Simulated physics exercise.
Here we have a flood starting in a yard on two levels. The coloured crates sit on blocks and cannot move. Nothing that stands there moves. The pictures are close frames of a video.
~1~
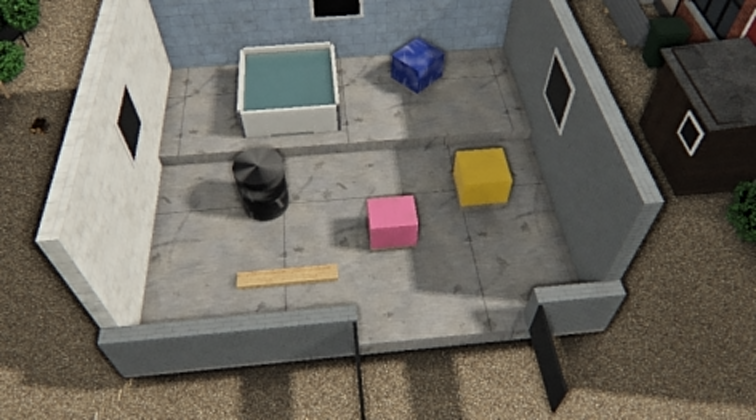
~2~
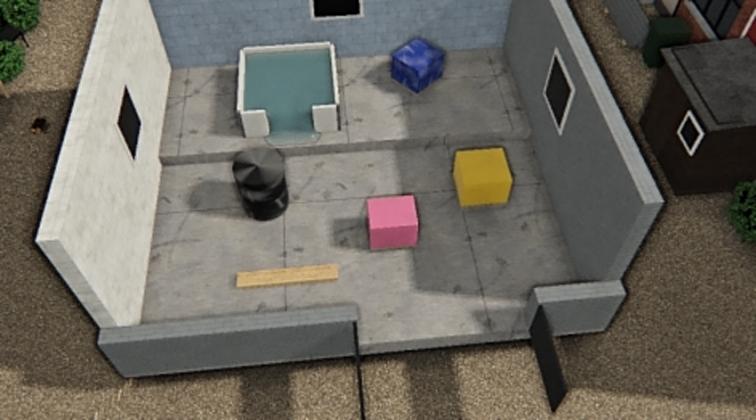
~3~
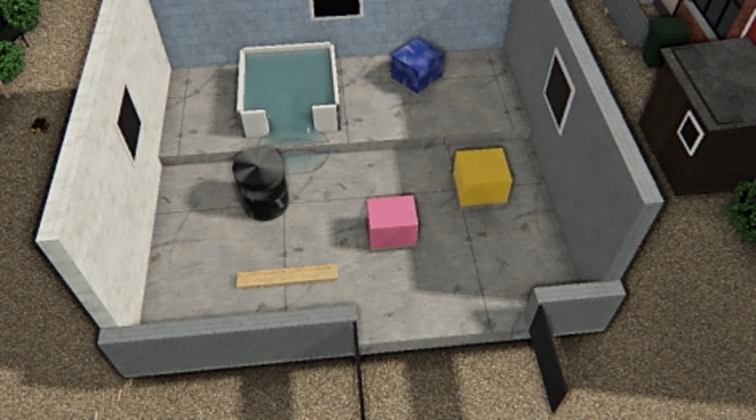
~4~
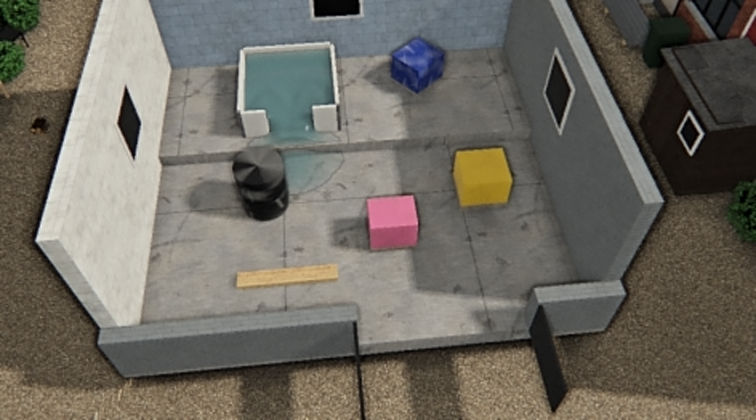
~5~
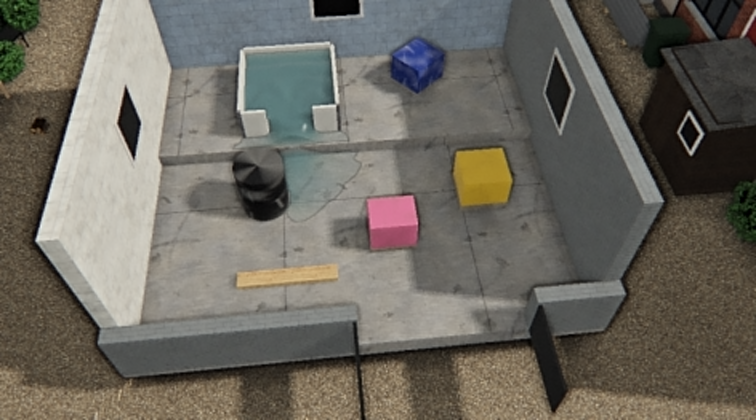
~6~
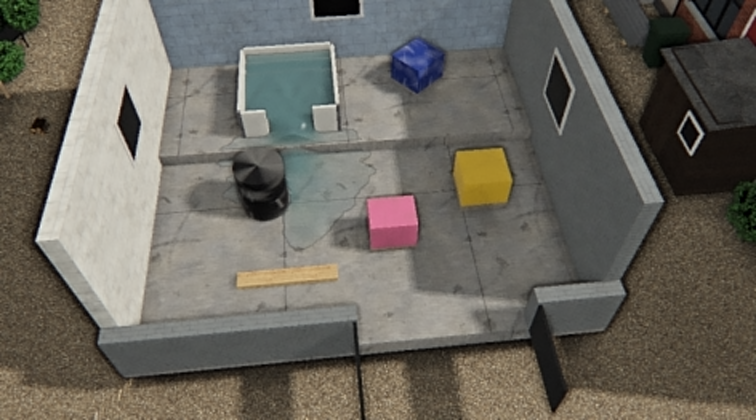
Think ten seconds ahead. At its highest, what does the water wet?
One by one: The blue crate keeps dry; the yellow crate keeps dry; the pink crate is soaked.
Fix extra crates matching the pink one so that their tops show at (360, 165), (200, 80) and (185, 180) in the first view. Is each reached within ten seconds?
In turn: Is topped, escapes it, is topped.
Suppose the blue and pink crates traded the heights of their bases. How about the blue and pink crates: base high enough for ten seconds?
One by one: Blue remains dry; pink is soaked.
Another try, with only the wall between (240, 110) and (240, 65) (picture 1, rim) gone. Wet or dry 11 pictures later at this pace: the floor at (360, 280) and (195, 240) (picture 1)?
As listed: Free of water, wet.
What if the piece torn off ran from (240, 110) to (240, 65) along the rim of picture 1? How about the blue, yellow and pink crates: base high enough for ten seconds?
My reading: Blue crate is wetted; yellow crate keeps dry; pink crate stays dry.
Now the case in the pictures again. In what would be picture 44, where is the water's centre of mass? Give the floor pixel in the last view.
At about (295, 192).
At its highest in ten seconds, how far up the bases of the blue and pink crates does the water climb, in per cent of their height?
Roughly 0 per cent, then 220 per cent.
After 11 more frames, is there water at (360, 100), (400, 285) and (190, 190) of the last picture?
One after the other: No water, under water, covered.
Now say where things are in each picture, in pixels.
Still water in the tank at (288, 79), in the first frame.
The front is at (316, 136), out from the gap at (291, 124), in the second frame.
The front is at (312, 168), out from the gap at (291, 125), in the third frame.
The front is at (306, 189), out from the gap at (291, 125), in the fourth frame.
Water pours out at (291, 125) and has run to (307, 214), in the fifth frame.
The front is at (308, 240), out from the gap at (291, 125), in the sixth frame.
A moment on, water covers 15 % of the floor; the blue crate not reached, the yellow crate not reached, the pink crate water round its plinth.
Next, water covers 30 % of the floor; the blue crate not reached, the yellow crate water round its plinth, the pink crate water round its plinth.
Then, water covers 35 % of the floor; the blue crate not reached, the yellow crate water round its plinth, the pink crate water round its plinth.
Later, water covers 50 % of the floor; the blue crate not reached, the yellow crate water round its plinth, the pink crate water round its plinth.
In the end, water covers 60 % of the floor; the blue crate stayed above the water, the yellow crate stayed above the water, the pink crate was topped.
